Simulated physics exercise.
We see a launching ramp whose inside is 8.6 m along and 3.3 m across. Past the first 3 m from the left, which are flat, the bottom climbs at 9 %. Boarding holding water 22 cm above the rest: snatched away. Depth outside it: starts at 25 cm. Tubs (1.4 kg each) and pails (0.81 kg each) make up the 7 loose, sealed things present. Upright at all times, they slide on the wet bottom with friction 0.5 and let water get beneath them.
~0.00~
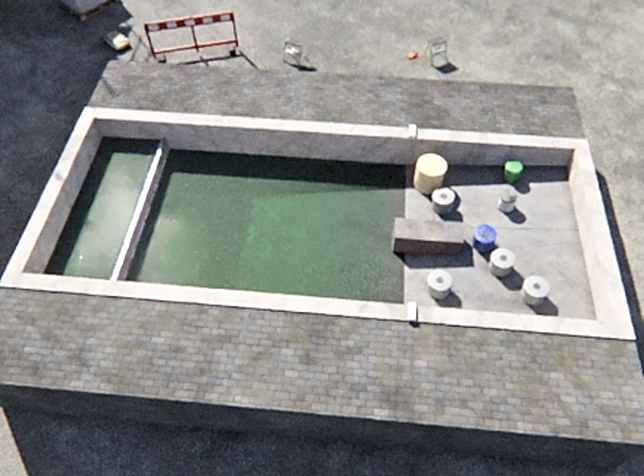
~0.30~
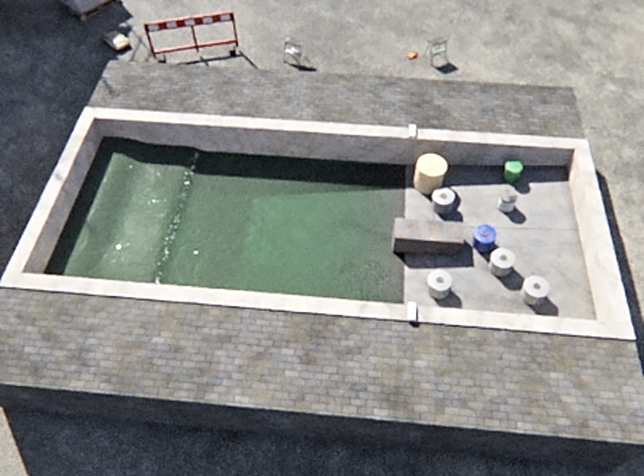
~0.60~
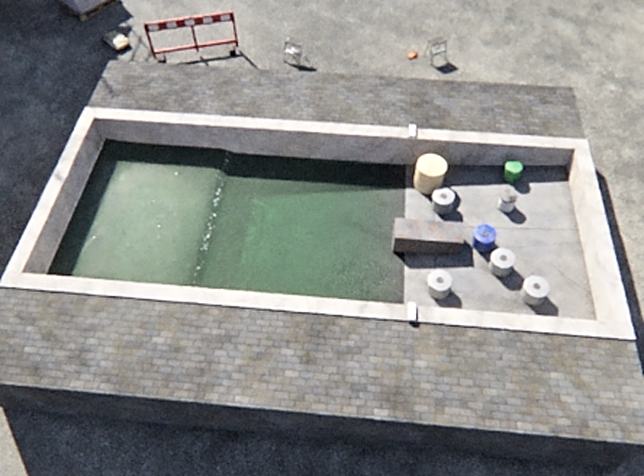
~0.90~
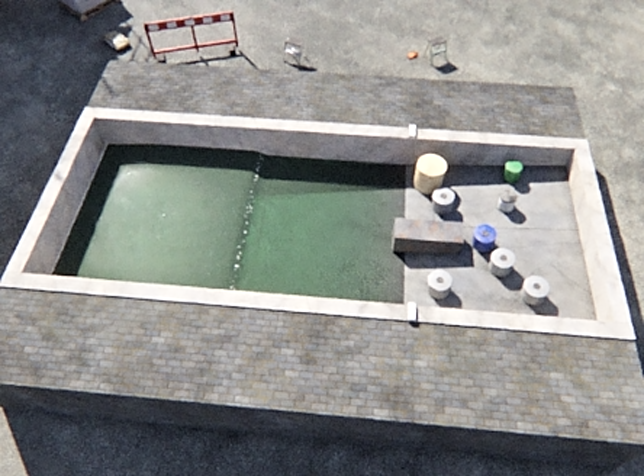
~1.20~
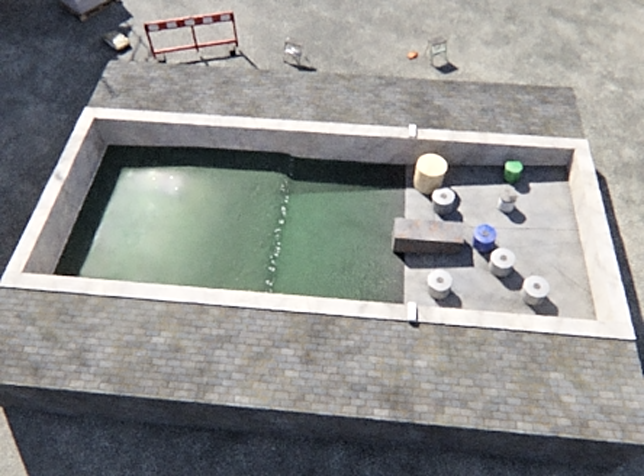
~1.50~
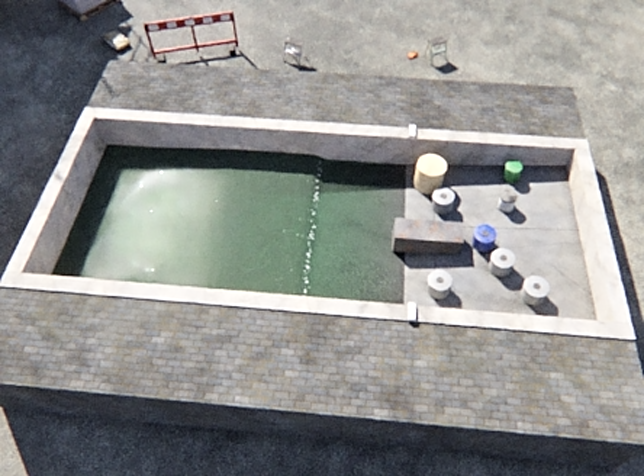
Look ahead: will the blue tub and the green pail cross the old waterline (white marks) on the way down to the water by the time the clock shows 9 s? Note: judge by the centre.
The blue tub clears the line, and the green pail never clears the line.
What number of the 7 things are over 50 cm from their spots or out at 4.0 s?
2 in all.
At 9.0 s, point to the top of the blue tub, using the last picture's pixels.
By that time it sits near (304, 196).
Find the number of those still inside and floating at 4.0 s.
My tally comes to 3.
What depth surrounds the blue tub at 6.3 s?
I'd put it at about 5 cm.
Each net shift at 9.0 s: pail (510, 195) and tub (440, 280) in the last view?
250 cm, 250 cm.
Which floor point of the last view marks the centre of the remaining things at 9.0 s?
Somewhere near (358, 228).
After 2.1 s the blue tub is near (487, 234), 0.0 m from its start, aground; the green pail is near (516, 166), 0.0 m from its start, aground; 0 of 7 are over the mark; 0 afloat.
After 4.0 s the blue tub is near (496, 233), 0.1 m from its start, afloat; the green pail is near (524, 167), 0.1 m from its start, aground; 0 of 7 are over the mark; 3 afloat.
After 6.3 s the blue tub is near (461, 210), 0.6 m from its start, afloat; the green pail is near (526, 171), 0.2 m from its start, afloat; 0 of 7 are over the mark; 7 afloat.
After 9.0 s the blue tub is near (304, 196), 3.1 m from its start, afloat; the green pail is near (443, 159), 1.2 m from its start, afloat; 5 of 7 are over the mark; 6 afloat.
